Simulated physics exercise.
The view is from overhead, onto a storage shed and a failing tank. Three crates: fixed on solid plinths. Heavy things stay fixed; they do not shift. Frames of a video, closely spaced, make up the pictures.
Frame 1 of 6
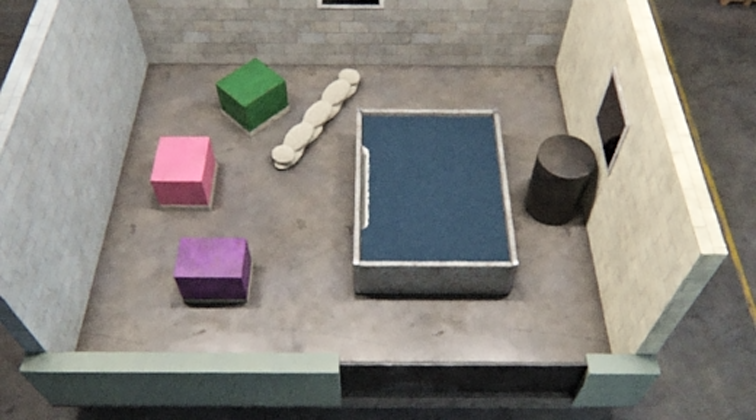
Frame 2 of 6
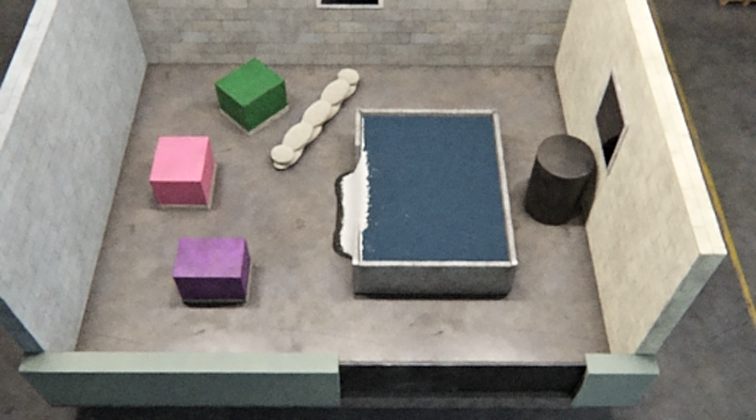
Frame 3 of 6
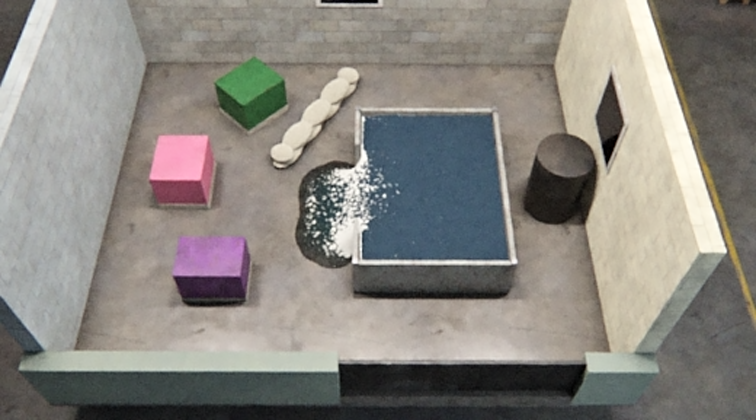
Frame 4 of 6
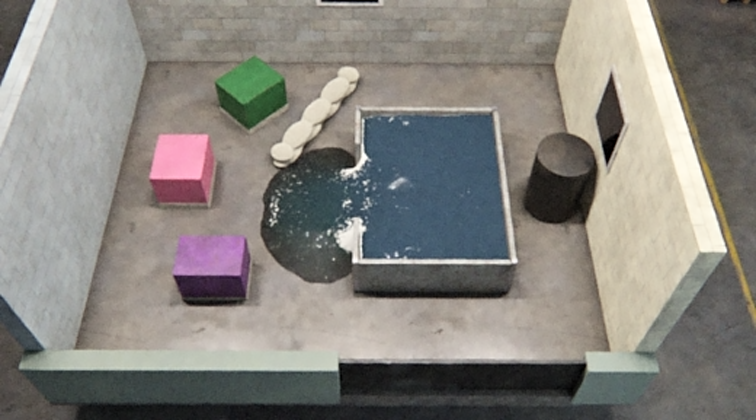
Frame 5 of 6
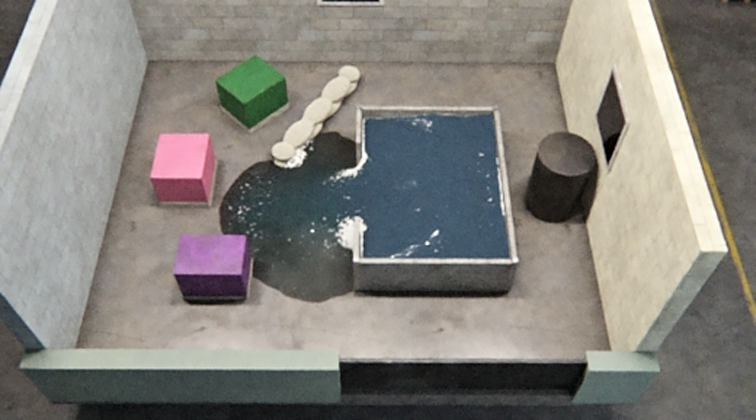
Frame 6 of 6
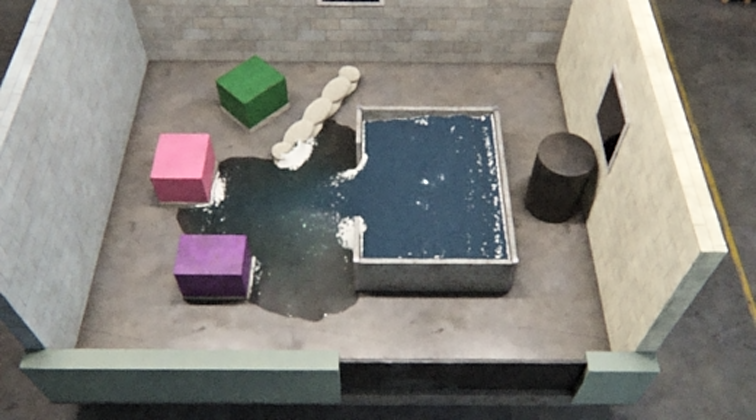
Dark water pouring through the left side of an open tank, spreading across the floor to pink and purple crates.
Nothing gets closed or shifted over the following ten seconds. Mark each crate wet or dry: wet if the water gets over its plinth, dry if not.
Pink crate wet, green crate wet, purple crate wet.
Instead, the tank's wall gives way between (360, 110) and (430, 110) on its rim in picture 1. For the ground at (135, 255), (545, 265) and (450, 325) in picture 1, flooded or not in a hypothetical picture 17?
Spot one: Spared by the leak. Spot two: Spared by the leak. Spot three: Spared by the leak.
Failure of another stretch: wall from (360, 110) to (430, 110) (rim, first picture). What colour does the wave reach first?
The green one comes first.
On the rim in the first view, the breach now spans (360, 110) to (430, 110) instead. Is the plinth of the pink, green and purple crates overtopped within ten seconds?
I'd expect the pink crate remains untouched, the green crate goes wet, and the purple crate goes wet.
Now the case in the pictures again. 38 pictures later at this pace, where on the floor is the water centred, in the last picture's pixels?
The water's centre sits above (305, 198).
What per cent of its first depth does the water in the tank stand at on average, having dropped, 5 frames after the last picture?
Around 70 percent.
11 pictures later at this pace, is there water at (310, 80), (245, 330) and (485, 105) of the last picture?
Taking the three spots one by one, I'd call them clear, drenched and clear.
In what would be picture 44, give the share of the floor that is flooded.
That comes to about 90 per cent.
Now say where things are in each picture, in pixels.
Still water in the open tank at (431, 185), in the first picture.
Water pours out at (360, 204) and has run to (345, 253), in the second picture.
The front is at (310, 252), out from the gap at (359, 204), in the third picture.
Water pours out at (360, 203) and has run to (267, 232), in the fourth picture.
Water pours out at (360, 202) and has run to (229, 199), in the fifth picture.
Water pours out at (360, 201) and has run to (183, 217), in the sixth picture.
A moment on, water covers 25 % of the floor; the pink crate water round its plinth, the green crate water round its plinth, the purple crate water round its plinth.
Next, water covers 50 % of the floor; the pink crate water round its plinth, the green crate water round its plinth, the purple crate water round its plinth.
Then, water covers 65 % of the floor; the pink crate water round its plinth, the green crate water round its plinth, the purple crate water round its plinth.
Later, water covers 90 % of the floor; the pink crate water round its plinth, the green crate water round its plinth, the purple crate water round its plinth.
In the end, water covers 100 % of the floor; the pink crate was topped, the green crate was topped, the purple crate was topped.
